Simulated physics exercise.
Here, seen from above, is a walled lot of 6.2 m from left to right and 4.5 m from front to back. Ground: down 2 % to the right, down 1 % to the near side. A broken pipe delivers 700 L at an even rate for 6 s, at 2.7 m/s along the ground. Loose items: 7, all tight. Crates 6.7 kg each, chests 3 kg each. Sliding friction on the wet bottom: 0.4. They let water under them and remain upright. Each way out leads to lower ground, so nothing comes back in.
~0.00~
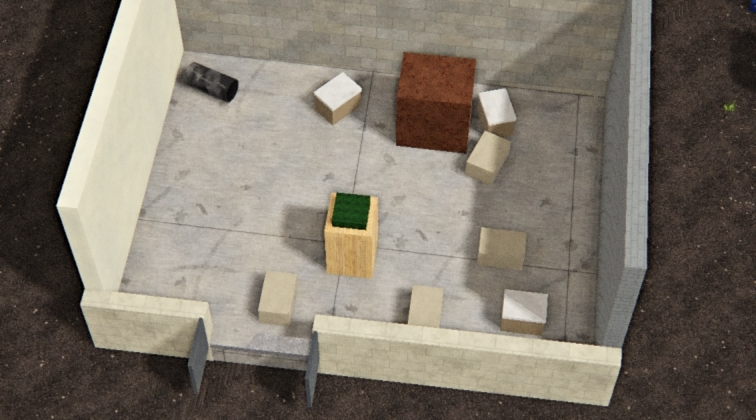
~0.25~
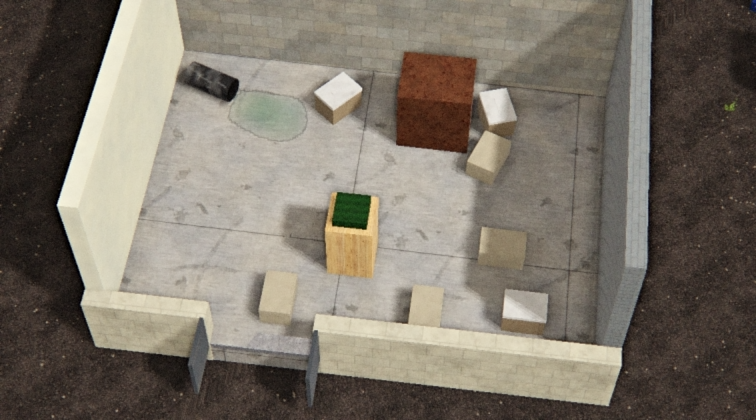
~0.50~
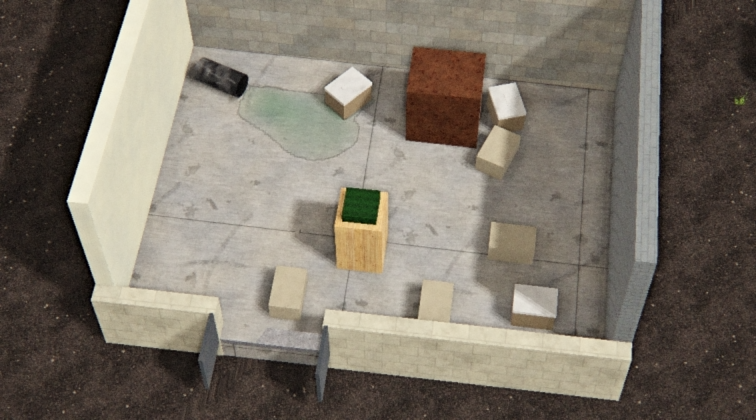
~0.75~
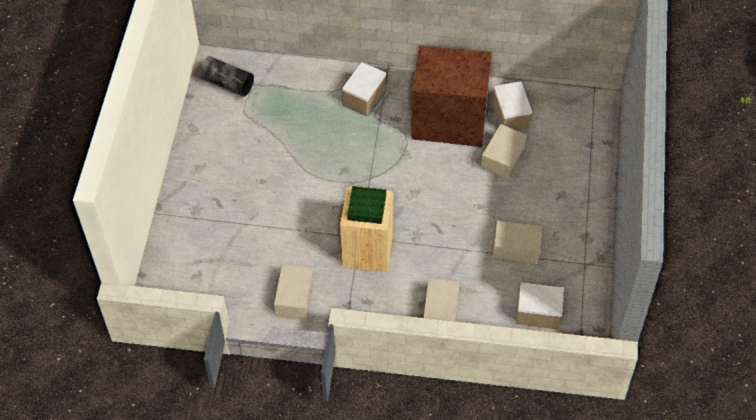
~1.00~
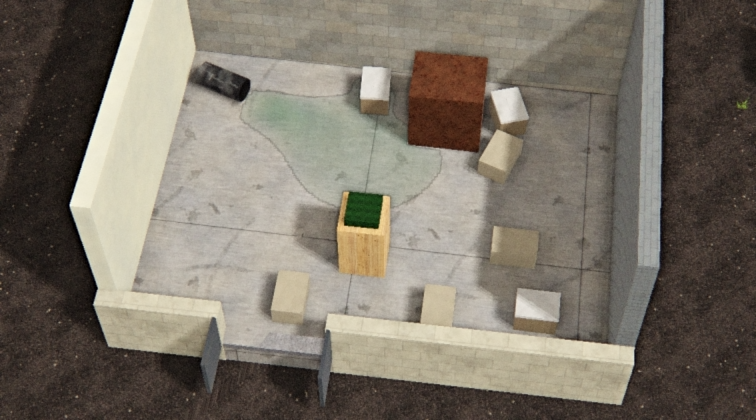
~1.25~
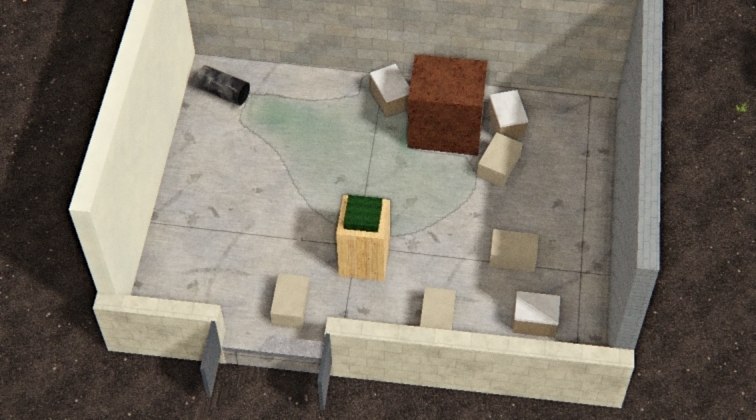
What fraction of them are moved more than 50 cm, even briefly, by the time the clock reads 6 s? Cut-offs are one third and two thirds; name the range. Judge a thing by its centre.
Middle third.
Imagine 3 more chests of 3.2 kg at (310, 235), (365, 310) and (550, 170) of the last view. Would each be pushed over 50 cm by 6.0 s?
In order: Smaller, smaller and smaller.
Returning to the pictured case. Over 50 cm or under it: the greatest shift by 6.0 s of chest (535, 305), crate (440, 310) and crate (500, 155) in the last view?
Going one by one: Goes farther, stays closer, stays closer.
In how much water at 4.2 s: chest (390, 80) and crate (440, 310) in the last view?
First roughly 4 cm, second roughly 1 cm.
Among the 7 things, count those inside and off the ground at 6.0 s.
Answer: 3.
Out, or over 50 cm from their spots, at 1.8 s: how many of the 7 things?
Result: 1.
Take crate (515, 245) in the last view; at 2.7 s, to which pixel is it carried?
(534, 264) or thereabouts.
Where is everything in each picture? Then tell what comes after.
In the first picture, a chest at (337, 90) rests on the ground; a crate at (277, 292), on the bottom; water covers 0.0 m2; 0 of 7 have shifted.
In the second picture, a chest at (338, 90), on the bottom; a crate at (278, 291) rests on the ground; 0.7 m2 under water; 0 of 7 have shifted.
In the third picture, a chest at (348, 85) rests on the ground; a crate at (287, 287), on the bottom; 1.4 m2 under water; 0 of 7 have shifted.
In the fourth picture, a chest at (364, 80) rests on the ground, 17 cm from its start; a crate at (293, 286), on the bottom; 2.4 m2 under water; 1 of 7 have shifted.
In the fifth picture, a chest at (375, 82) rests on the ground, 39 cm from its start; a crate at (290, 291) rests on the ground; water covers 3.7 m2; 1 of 7 have shifted.
In the sixth picture, a chest at (391, 82), on the bottom, 63 cm from its start; a crate at (289, 295), on the bottom; water covers 4.9 m2; 1 of 7 have shifted.
After 1.8 s 1 of 7 are over 50 cm from their spots; 0 afloat.
After 2.7 s 1 of 7 are over 50 cm from their spots; 1 afloat.
After 4.2 s 3 of 7 are over 50 cm from their spots; 3 afloat.
After 6.0 s 1 of 7 are over 50 cm from their spots, and 3 have been at some point; 3 afloat.
